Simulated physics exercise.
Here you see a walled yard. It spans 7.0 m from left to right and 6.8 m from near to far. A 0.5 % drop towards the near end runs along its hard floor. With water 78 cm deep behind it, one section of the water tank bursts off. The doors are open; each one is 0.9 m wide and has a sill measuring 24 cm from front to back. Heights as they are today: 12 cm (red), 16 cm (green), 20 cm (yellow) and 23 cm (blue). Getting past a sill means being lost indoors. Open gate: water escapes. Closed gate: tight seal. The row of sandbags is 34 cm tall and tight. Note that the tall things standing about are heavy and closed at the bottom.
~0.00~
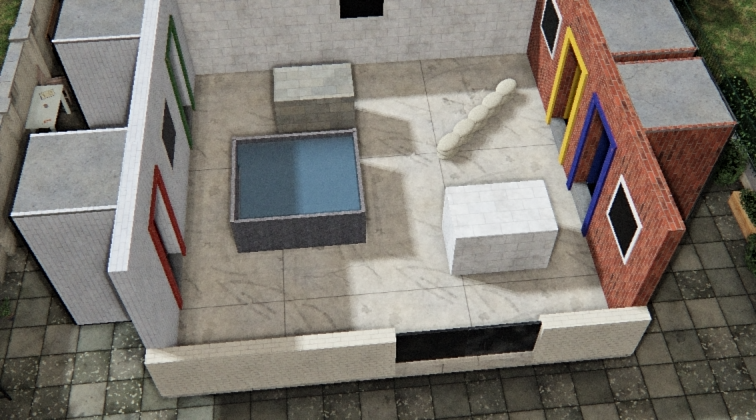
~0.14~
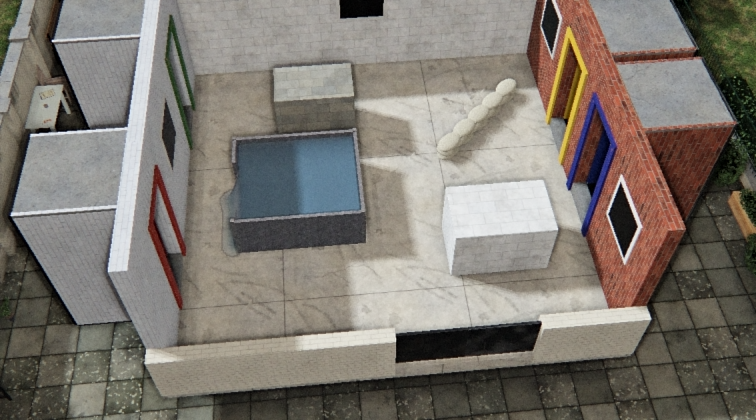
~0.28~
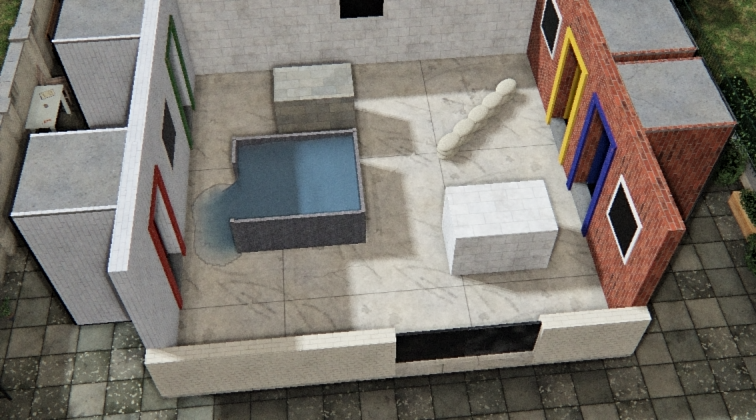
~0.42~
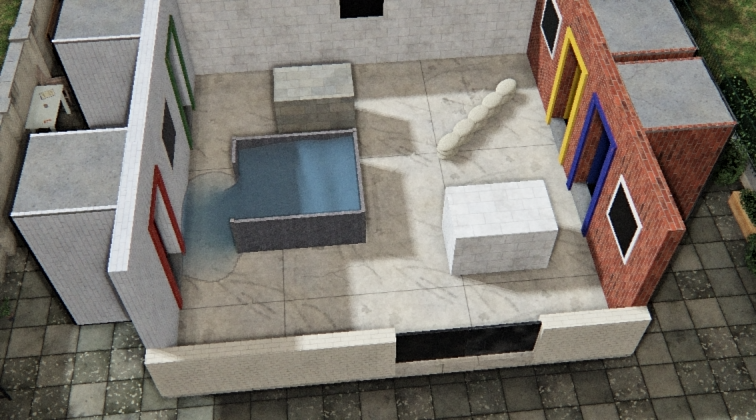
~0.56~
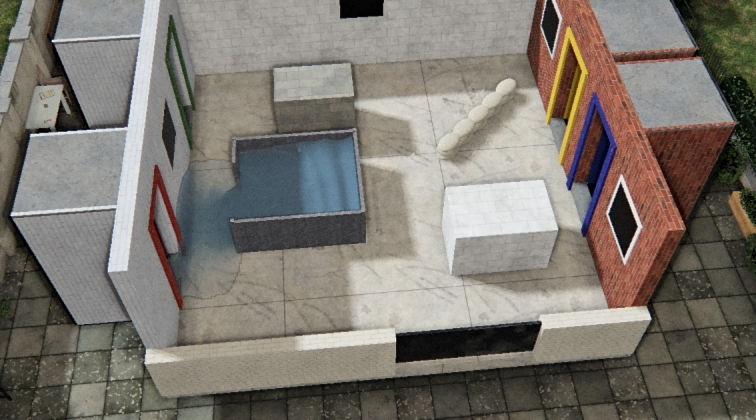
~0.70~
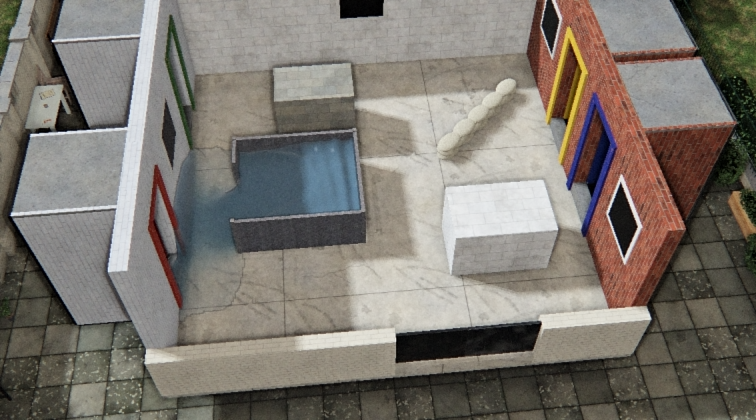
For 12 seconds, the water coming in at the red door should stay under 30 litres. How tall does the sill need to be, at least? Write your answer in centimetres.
Close to 30 cm is just enough.
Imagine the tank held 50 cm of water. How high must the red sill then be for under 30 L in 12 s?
In that case, roughly 18 cm.
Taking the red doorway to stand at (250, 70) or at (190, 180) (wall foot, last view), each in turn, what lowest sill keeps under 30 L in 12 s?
Roughly 18 cm, then roughly 26 cm.
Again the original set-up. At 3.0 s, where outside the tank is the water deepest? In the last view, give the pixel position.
Check close to (177, 363).
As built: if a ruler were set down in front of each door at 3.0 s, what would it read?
Centimetres: Red = 20, green = 7, yellow = 0, blue = 0.
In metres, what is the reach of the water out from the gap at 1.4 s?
4.0 metres.
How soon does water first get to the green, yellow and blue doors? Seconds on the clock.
Door green 0.9 s / door yellow 6.0 s / door blue 5.0 s.
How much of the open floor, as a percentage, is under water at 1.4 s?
Wet share: Near 20 %.
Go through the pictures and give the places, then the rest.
Still water, 78 cm deep, in the water tank at (297, 177); the red door at (169, 244) is dry, in the first picture.
Water pours out at (240, 213) and has run 0.3 m, to (224, 203); about 10 cm deep outside, 78 cm at the back, in the second picture.
The gap is at (240, 213), the front 0.8 m out at (197, 216); the back of the water tank holds 78 cm, in the third picture.
The front is at (183, 270), 1.0 m from the gap at (240, 214); 2.0 m2 of floor is wet, 77 cm left at the back, in the fourth picture.
Water pours out at (240, 214) and has run 1.3 m, to (182, 294); about 12 cm deep outside, 71 cm at the back, in the fifth picture.
Water pours out at (240, 214) and has run 1.6 m, to (180, 316); about 13 cm deep outside, 65 cm at the back; water is at the red door at (169, 244), in the sixth picture.
After 1.4 s water covers 20 % of the floor, deepest (57 cm) near (196, 232); 31 cm at the red door, 52 litres in over its 12 cm sill.
After 3.0 s water covers 40 % of the floor, deepest (34 cm) near (177, 363); 20 cm at the red door, 175 litres in over its 12 cm sill.
After 12.0 s water covers 95 % of the floor, deepest (12 cm) near (562, 220); 5 cm at the red door, 206 litres in over its 12 cm sill.
At the red door as built, the water arrived by 0.6 s and peaked near 33 cm at 0.7 s.
Run again over the same 12 s with other heights there, 63 litres in over 24.5 cm, 21 litres over 33 cm. The limit of 30 litres is kept from about 30 cm up.
